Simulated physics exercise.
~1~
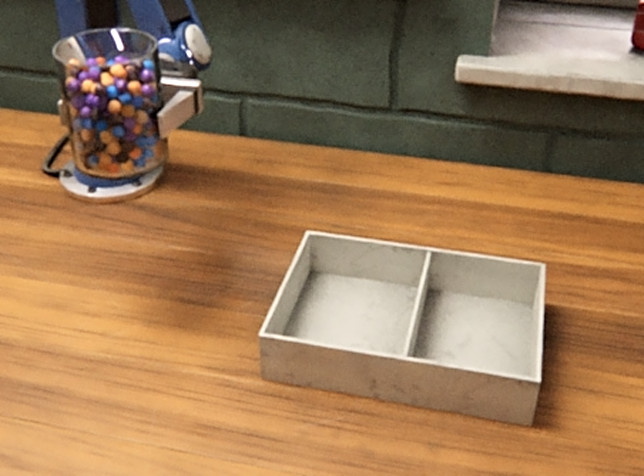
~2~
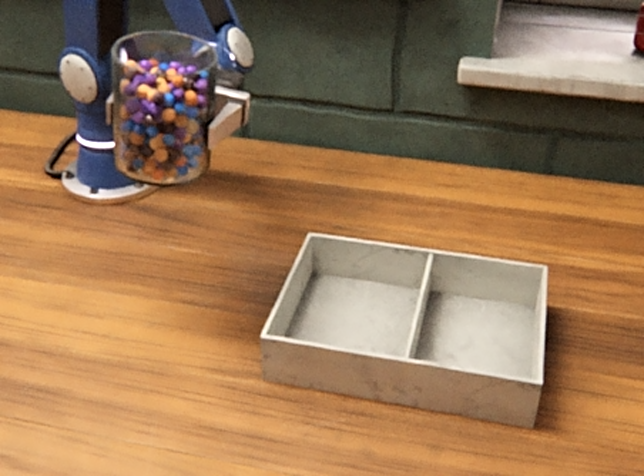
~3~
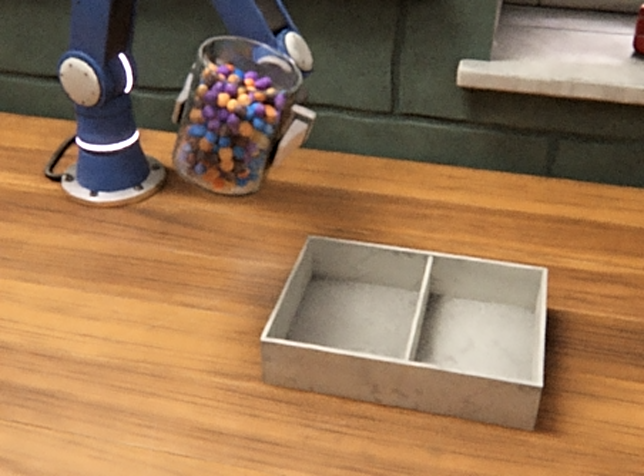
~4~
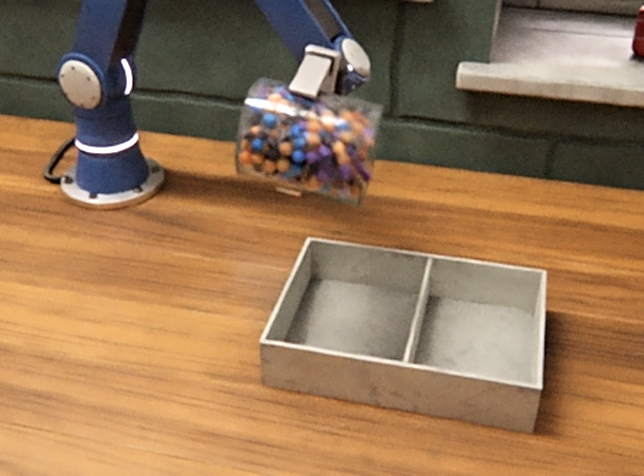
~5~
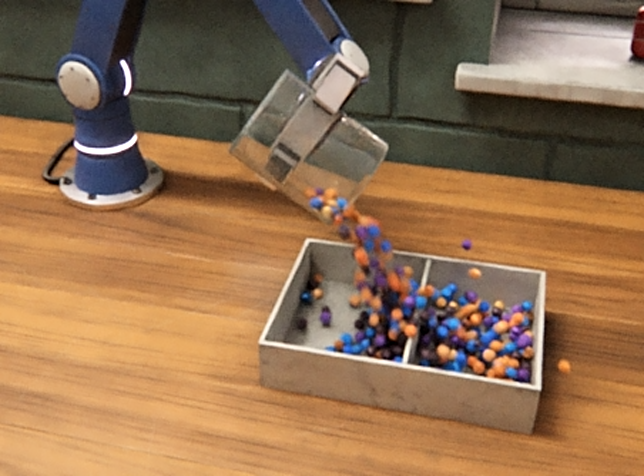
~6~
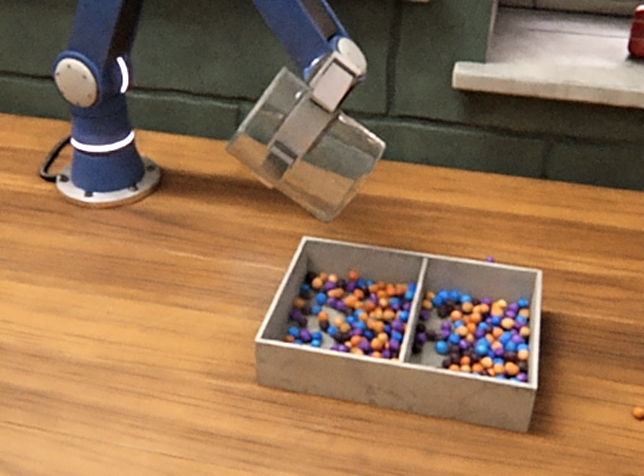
On a wood-grained table top before a dark green brick wall, seen from slightly above by a gently swaying camera, a blue robot arm at the left grips a clear cup of orange, blue and purple balls. A pale grey box, split in two by a cross wall, sits empty to the right. The arm carries the cup rightward, leaning it until it lies on its side. It then tips further, and the balls stream into both parts, a few bouncing away. Finally the emptied cup hangs tilted over the table, with balls spread across both parts and a stray one at right.
